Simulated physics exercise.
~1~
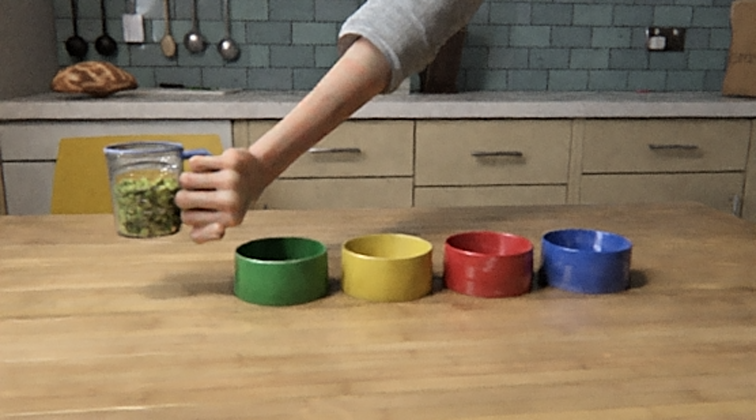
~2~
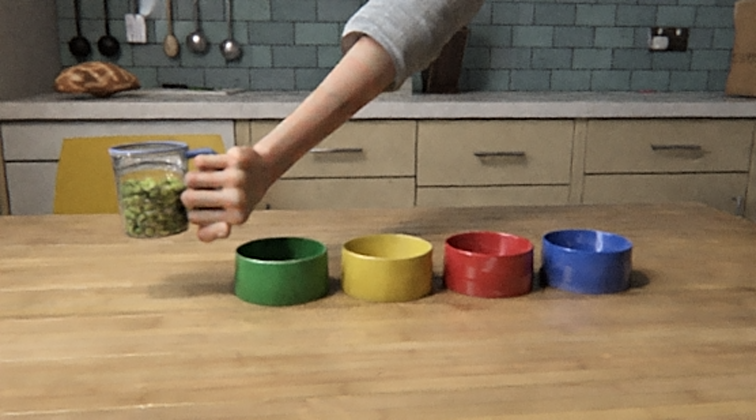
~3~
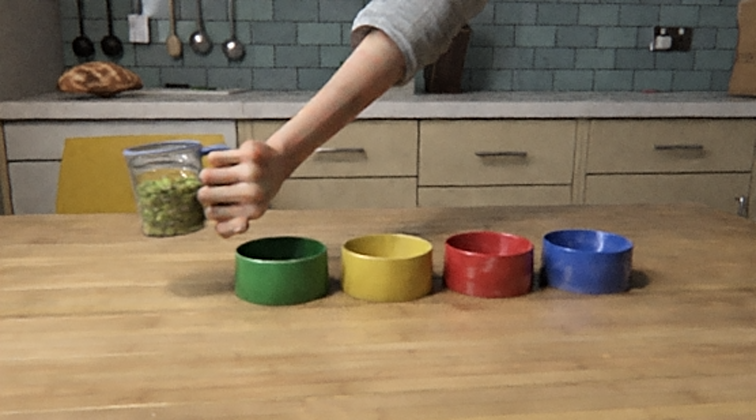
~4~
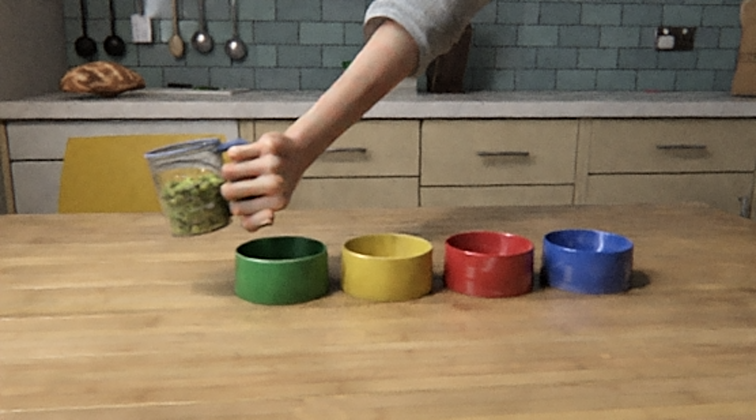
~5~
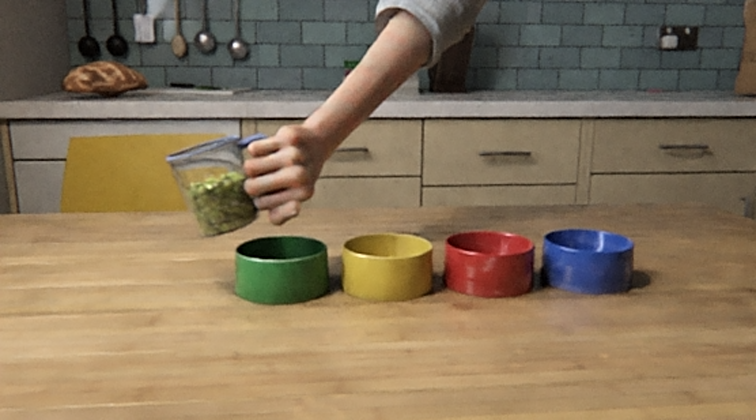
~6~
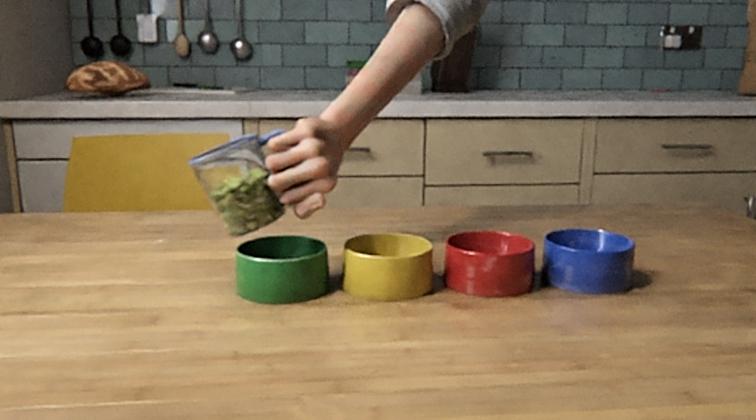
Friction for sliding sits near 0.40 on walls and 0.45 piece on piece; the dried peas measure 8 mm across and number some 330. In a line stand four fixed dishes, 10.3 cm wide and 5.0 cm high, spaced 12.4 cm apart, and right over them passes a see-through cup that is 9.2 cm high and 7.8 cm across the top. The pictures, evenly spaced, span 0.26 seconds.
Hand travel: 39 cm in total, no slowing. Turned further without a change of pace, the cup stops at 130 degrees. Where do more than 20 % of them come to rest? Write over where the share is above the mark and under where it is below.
Red dish: Over; blue dish: Under; green dish: Under; yellow dish: Under; counter: Over.
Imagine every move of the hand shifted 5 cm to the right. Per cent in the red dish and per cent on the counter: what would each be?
Then the red dish would get 100 and the counter 0.
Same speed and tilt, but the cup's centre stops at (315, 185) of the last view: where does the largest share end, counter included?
Most of it ends up at green.
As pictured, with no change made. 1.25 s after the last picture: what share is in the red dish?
70 % so far.
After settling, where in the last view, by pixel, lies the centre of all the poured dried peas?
After settling, the middle sits near (468, 274).
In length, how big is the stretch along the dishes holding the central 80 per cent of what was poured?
Spread: Around 10 cm.
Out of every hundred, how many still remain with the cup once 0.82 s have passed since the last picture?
Reading: Approx. 100 %.
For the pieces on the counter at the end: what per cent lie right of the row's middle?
About 40 percent.
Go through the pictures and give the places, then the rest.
In the first picture, cup at (148, 189), tilt 0 degrees, lip at (107, 148), moved 0.0 cm; middle of the pieces at (149, 209); green dish at (281, 249); yellow dish at (387, 246); red dish at (489, 243); blue dish at (586, 241).
In the second picture, cup at (153, 189), tilt 1 degrees, lip at (112, 149), moved 0.6 cm; middle of the pieces at (156, 209).
In the third picture, cup at (169, 189), tilt 5 degrees, lip at (127, 151), moved 2.3 cm; middle of the pieces at (173, 208).
In the fourth picture, cup at (193, 188), tilt 10 degrees, lip at (147, 154), moved 4.8 cm; middle of the pieces at (198, 207).
In the fifth picture, cup at (217, 187), tilt 16 degrees, lip at (169, 158), moved 7.4 cm; middle of the pieces at (224, 206).
In the sixth picture, cup at (240, 186), tilt 21 degrees, lip at (191, 162), moved 10.0 cm; middle of the pieces at (249, 204); green dish at (282, 248); yellow dish at (388, 245); red dish at (490, 243); blue dish at (589, 240).
Then, 0.50 s after the last picture, tilt 74 degrees; cup holds 100 %.
Then, 0.82 s after the last picture, tilt 107 degrees; cup holds 100 %.
Then, 1.25 s after the last picture, tilt 130 degrees; cup holds 0 %, red 70 %.
In the end, red 70 %, blue 0 %, green 0 %, yellow 0 %, counter 30 %.
